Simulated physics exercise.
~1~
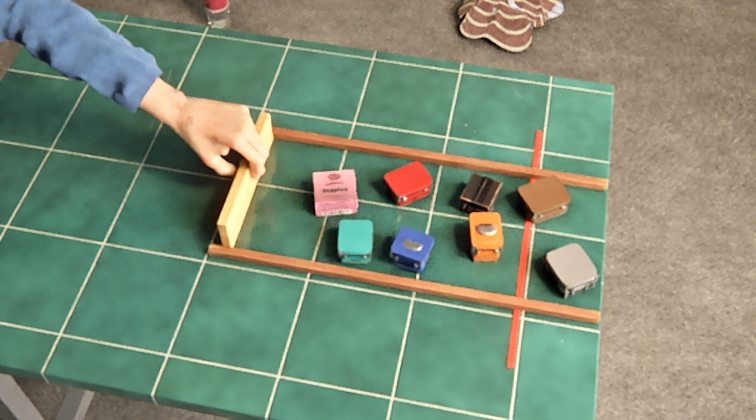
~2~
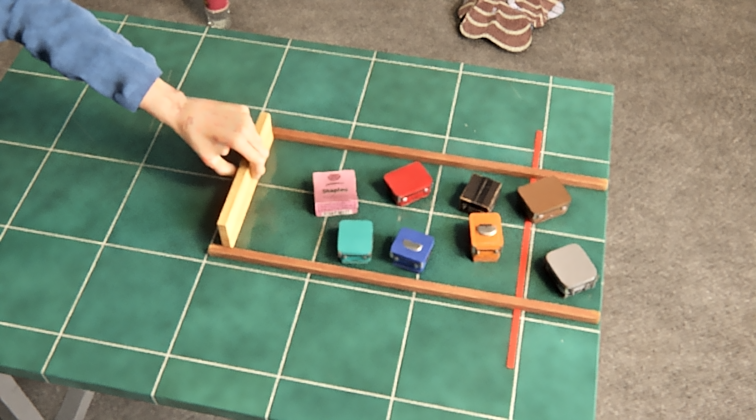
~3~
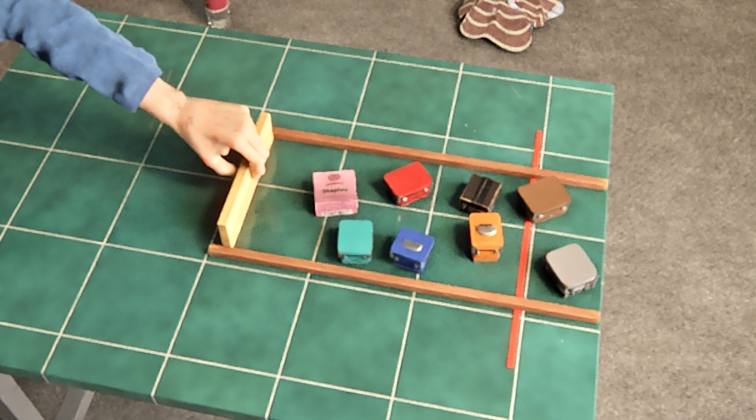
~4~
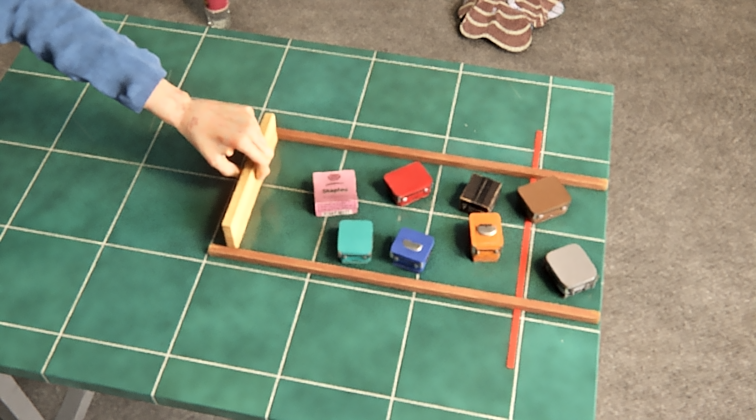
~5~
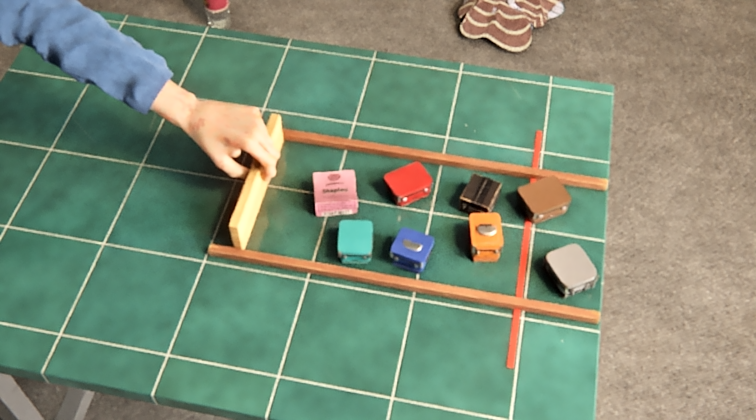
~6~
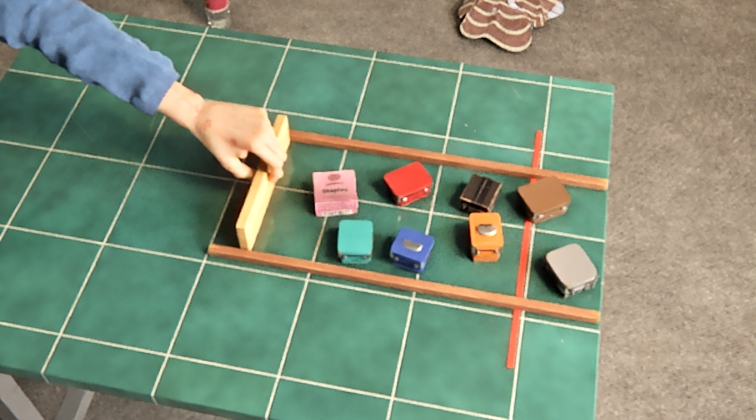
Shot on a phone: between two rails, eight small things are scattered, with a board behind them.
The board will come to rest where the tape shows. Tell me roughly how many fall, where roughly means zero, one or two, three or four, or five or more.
Roughly, one or two fall.
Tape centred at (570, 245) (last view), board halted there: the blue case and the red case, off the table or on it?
Blue case: Down; red case: Still up.
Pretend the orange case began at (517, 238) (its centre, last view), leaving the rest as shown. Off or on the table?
Well, the orange case keeps its place.
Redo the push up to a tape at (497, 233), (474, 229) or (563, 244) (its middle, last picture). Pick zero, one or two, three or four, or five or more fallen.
So, taking them in turn, I'd give no fall at all; no fall at all; more than four.
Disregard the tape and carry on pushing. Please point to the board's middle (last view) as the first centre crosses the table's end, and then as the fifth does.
At (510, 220) for the first, at (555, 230) for the fifth.
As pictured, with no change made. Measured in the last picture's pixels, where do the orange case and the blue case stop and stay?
The orange case at (595, 246), the blue case at (574, 277).
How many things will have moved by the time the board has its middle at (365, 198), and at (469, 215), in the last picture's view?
I get 3 at the one place and 7 at the other.
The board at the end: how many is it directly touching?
I count 3 of them.
A little later, none off yet; grey case at rest near (570, 271); brown case at rest near (543, 201); orange case at rest near (485, 237).
When it is over, the number that fall off is one or two; down, brown case and grey case.
